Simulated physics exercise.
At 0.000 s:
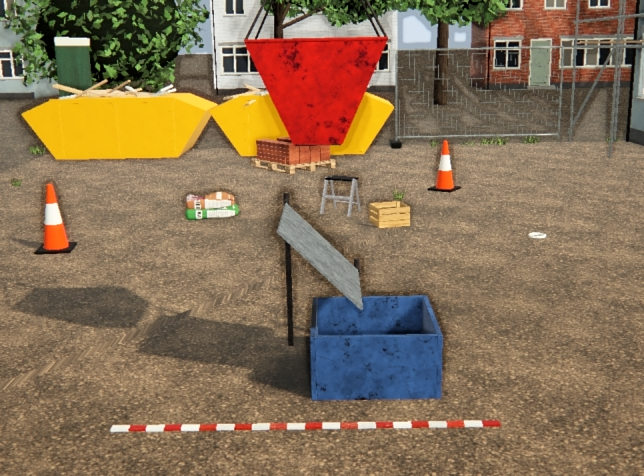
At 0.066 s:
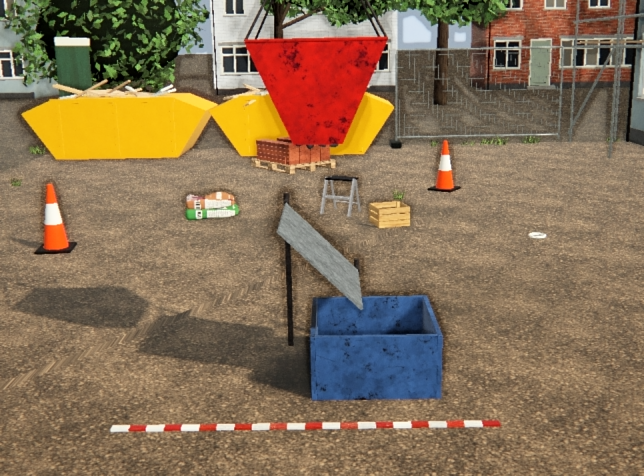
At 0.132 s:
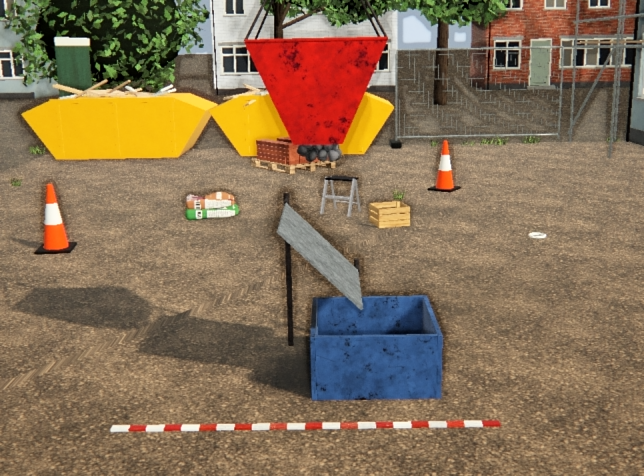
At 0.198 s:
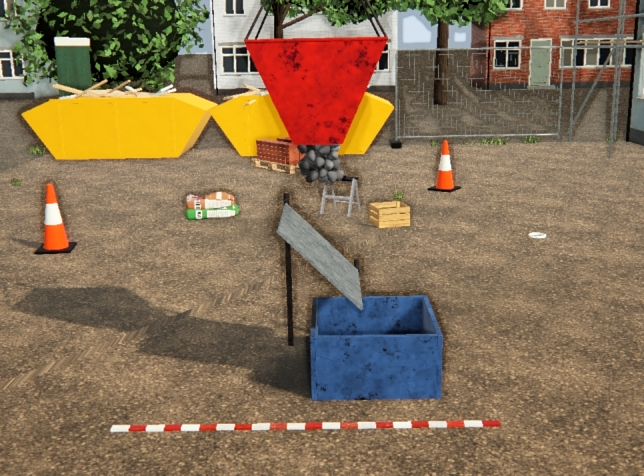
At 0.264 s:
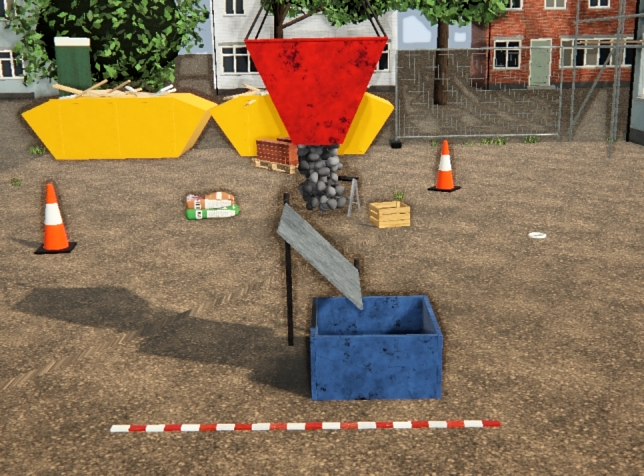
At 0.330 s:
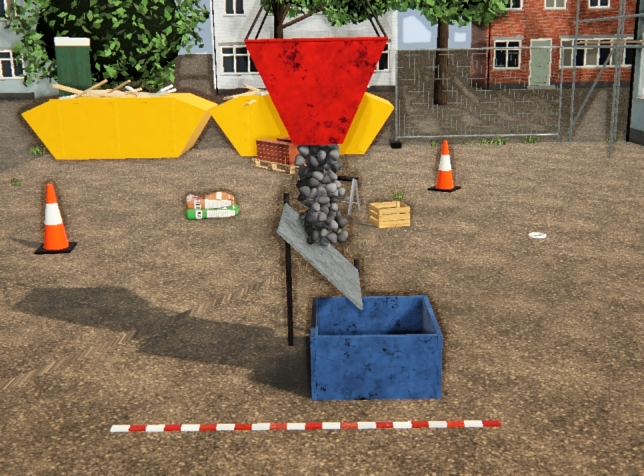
At the start, a red skip hangs still above a tilted grey slide and an open blue box on bare ground. Round dark stones then emerge from its bottom and drop in a lengthening stream, and by the end the lowest ones are on the slide, with the blue box still empty.
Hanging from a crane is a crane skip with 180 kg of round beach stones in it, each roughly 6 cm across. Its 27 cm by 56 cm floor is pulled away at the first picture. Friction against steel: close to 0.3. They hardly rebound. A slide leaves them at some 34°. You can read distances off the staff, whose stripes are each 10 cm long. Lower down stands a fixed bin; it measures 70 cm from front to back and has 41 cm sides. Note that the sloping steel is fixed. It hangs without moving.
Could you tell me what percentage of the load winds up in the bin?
I'd put it at about 82 percent.
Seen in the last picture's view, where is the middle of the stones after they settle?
They settle centred roughly at (399, 355).
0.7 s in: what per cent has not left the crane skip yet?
Close to 25 per cent of the load.
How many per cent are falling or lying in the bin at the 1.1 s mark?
Around 65 per cent at that point.
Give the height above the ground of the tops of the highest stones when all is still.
40 cm.
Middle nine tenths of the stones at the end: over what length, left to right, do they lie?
I'd put it at close to 100 cm.
After 0.7 s, 25 % in the crane skip, 24 % on the steel, 6 % falling or lying left of the bin, 40 % falling or lying in the bin, 4 % falling or lying beside or right of the bin; the stones farthest right are at (426, 364).
After 1.1 s, 0 % in the crane skip, 22 % on the steel, 65 % falling or lying in the bin, 13 % falling or lying beside or right of the bin; the stones farthest right are at (510, 372).
After 1.7 s, 0 % in the crane skip, 82 % falling or lying in the bin, 18 % falling or lying beside or right of the bin; the stones farthest right are at (606, 371).
After 2.6 s, 0 % in the crane skip, 82 % falling or lying in the bin, 18 % falling or lying beside or right of the bin.
After 4.5 s, 0 % in the crane skip, 82 % in the bin, 18 % beside or right of the bin.
